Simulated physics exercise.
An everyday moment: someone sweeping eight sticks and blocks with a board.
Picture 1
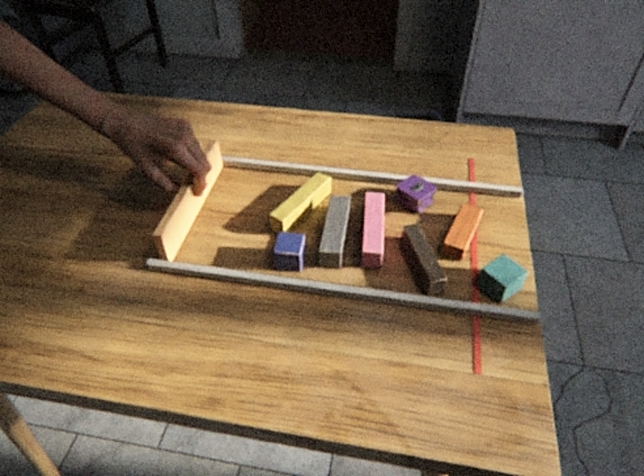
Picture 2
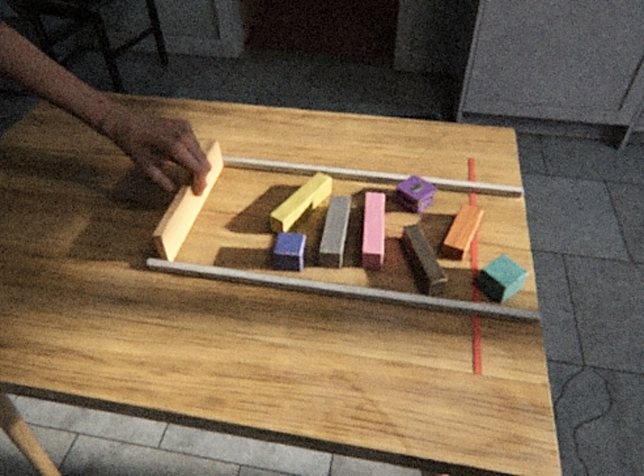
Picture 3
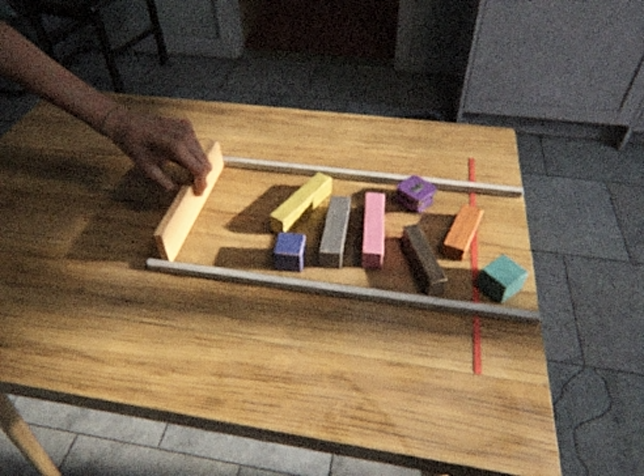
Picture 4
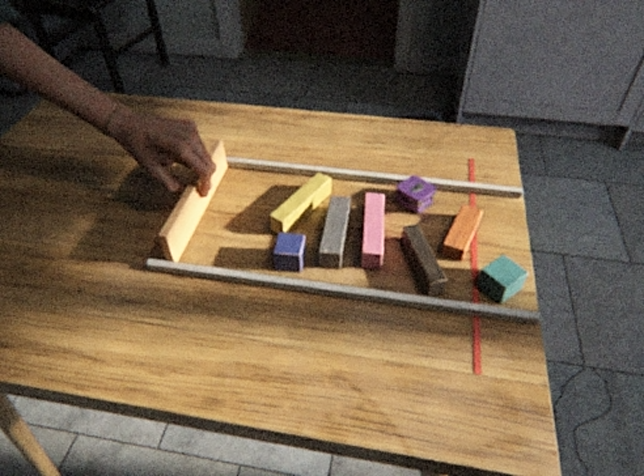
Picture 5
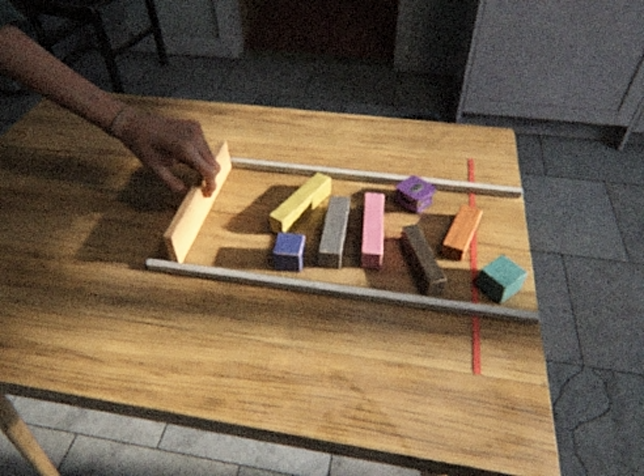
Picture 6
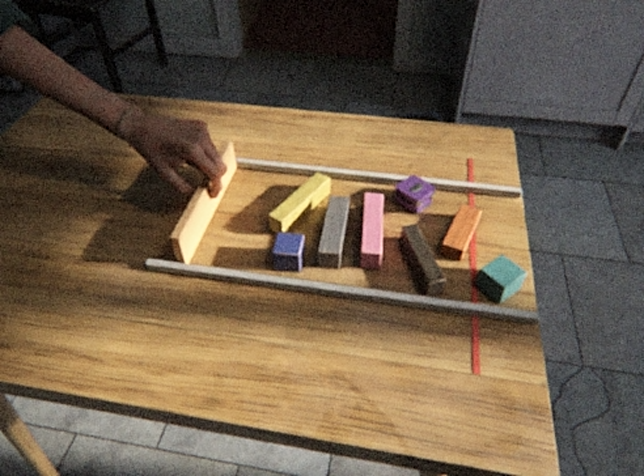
Wooden board held by a hand sliding slightly right between two rails on a table, the coloured sticks and blocks staying still.
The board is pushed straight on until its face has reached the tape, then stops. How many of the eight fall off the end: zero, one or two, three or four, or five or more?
Here the number that fall off is three or four.
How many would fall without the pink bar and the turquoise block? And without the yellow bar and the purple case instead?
1 in the first case, 3 in the second.
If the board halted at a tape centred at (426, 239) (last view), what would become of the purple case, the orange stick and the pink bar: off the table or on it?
The purple case does not fall; the orange stick does not fall; the pink bar survives.
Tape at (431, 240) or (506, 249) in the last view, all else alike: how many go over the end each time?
Down on the floor: 1 and 6.
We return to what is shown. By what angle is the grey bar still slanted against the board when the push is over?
Some 5 degrees.
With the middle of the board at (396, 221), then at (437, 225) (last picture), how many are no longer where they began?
The counts are 8 and 8.
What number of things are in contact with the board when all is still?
That makes 2.
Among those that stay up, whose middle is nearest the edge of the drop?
The pink bar ends nearest.
Soon after, none off yet; turquoise block at rest near (501, 279); orange stick at rest near (461, 232); black bar at rest near (421, 258).
After that, none off yet; turquoise block at rest near (501, 279); orange stick displaced a little near (472, 232); black bar displaced a little near (456, 262).
In the end, the number that fall off is three or four; gone, black bar, orange stick and turquoise block.
